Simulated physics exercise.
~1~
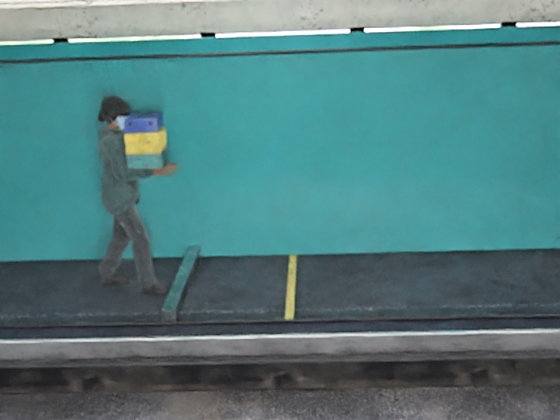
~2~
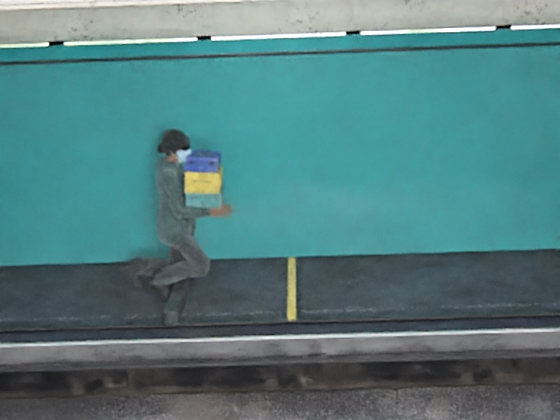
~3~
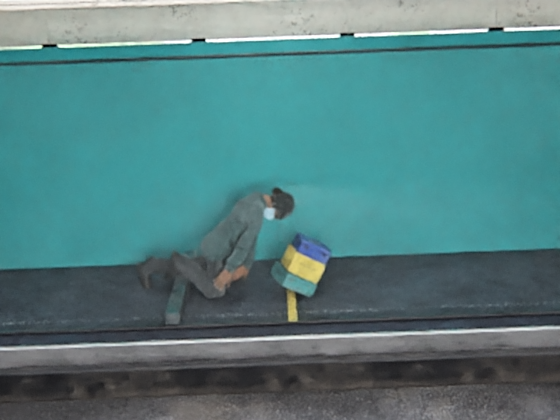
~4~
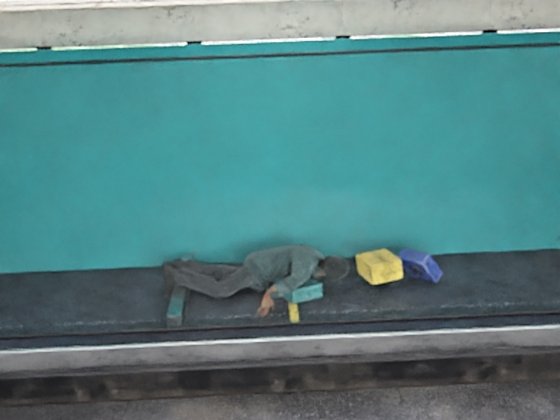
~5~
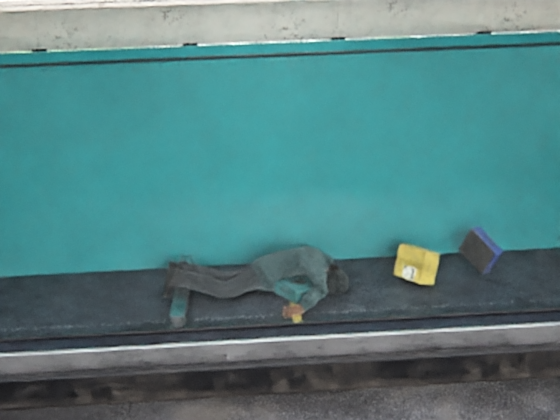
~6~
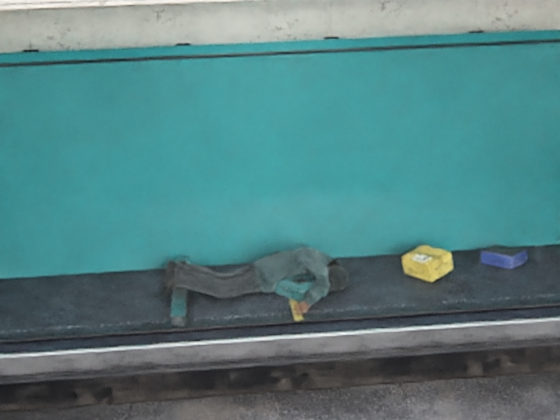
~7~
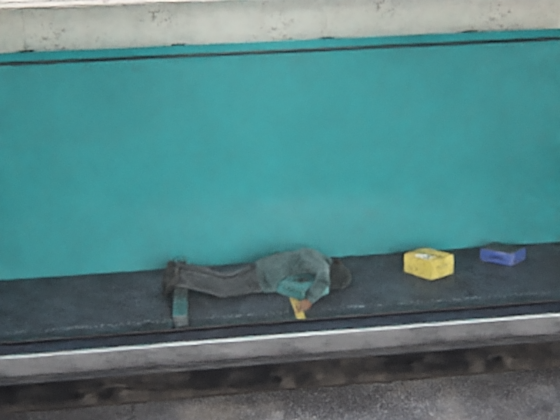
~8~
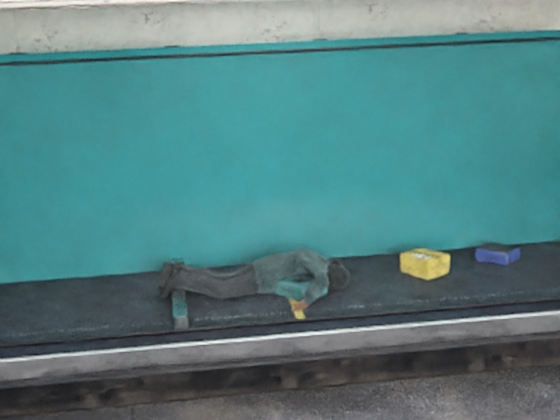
To begin with, a masked person in grey walks right along a dark ledge before a teal wall, carrying a stack of blue, yellow and teal boxes toward a low rail and a yellow line. At the rail, the person's legs buckle and the body pitches forward. The stack tips and drops ahead, and the boxes separate as the person falls flat. The yellow and blue boxes tumble farther right, then settle. The person ends face down, legs over the rail and head beyond the yellow line, with the teal box by the arms.
